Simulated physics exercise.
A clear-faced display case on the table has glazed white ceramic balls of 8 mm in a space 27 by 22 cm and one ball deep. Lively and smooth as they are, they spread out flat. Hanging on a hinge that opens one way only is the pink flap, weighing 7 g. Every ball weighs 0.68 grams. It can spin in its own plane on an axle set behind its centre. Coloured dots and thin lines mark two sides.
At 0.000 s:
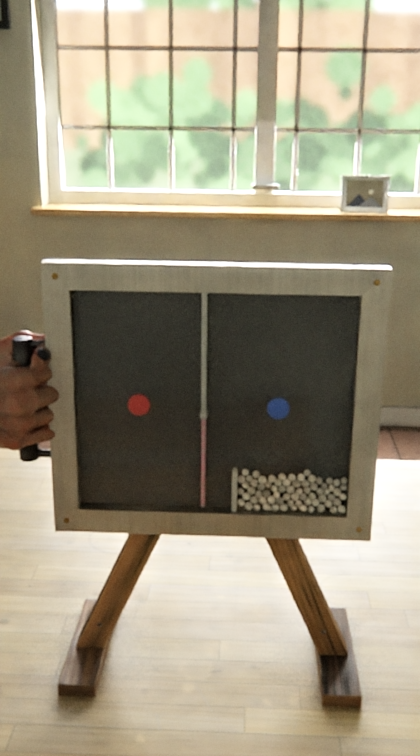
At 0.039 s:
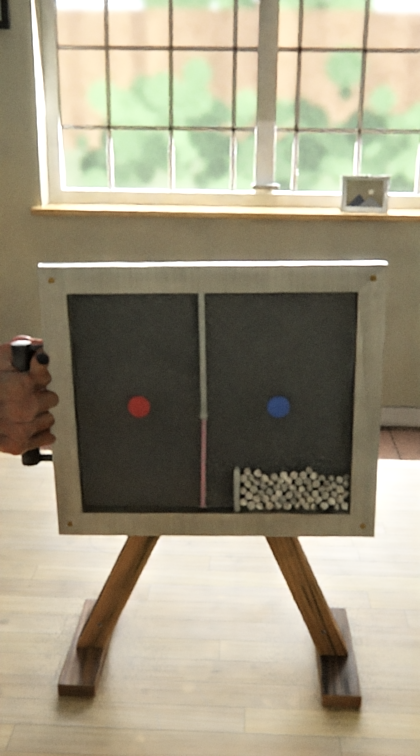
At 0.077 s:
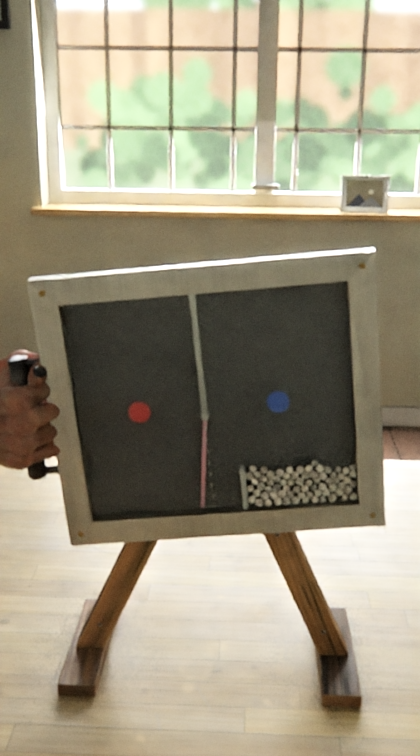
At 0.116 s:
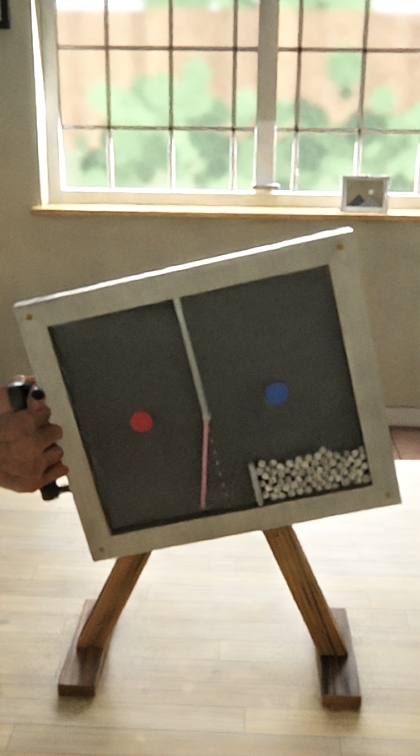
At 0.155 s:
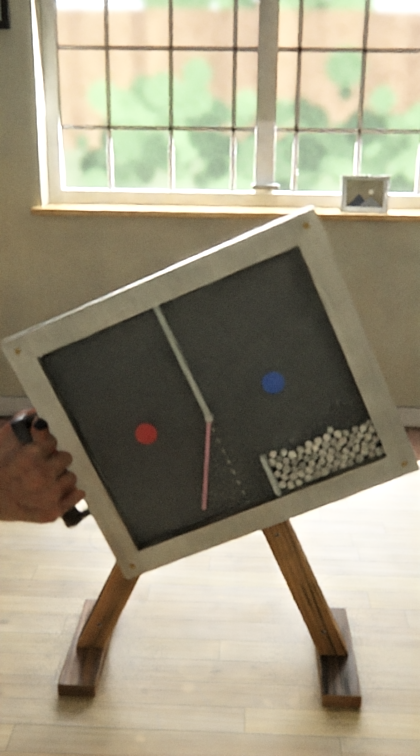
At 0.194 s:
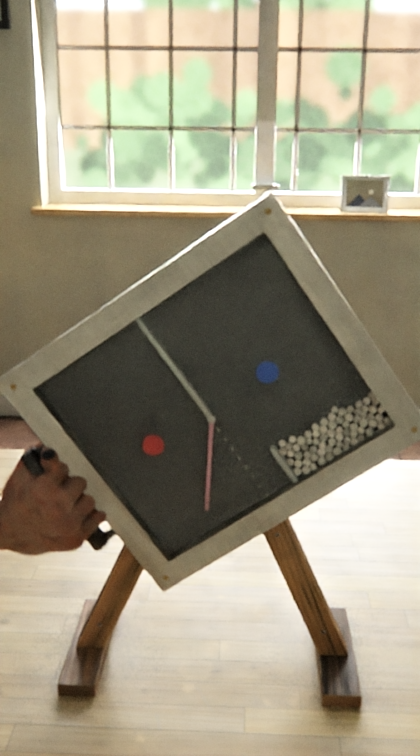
The clip opens on a level, framed dark panel on a wooden stand, with red and blue dots and small white balls penned at lower right. A hand at the left edge then turns it steadily anticlockwise to a steep slant, the balls shifting toward the right side while the pink strip stays near vertical.
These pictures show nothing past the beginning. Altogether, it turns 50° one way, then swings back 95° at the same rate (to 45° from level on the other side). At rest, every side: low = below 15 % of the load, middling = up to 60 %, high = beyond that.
Red low, blue high.
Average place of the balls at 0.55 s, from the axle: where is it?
Offset approx. 8 cm right, 9 cm below.
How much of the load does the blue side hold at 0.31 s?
Around 100 percent of the load.
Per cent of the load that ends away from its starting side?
Around 0 per cent, give or take.
After 0.31 s, it stands 50° anticlockwise; the balls' middle is 12 cm right of and level with the centre; blue 100 %; pink flap open 46°.
After 0.55 s, it stands 1° anticlockwise; the balls' middle is 8 cm right of and 9 cm below the centre; blue 100 %; pink flap open 4°.
After 0.78 s, it stands 45° clockwise; the balls' middle is 1 cm left of and 12 cm below the centre; blue 100 %; pink flap shut.
At rest by 1.6 s, it stands 45° clockwise; red 0 %, blue 100 %; pink flap shut.
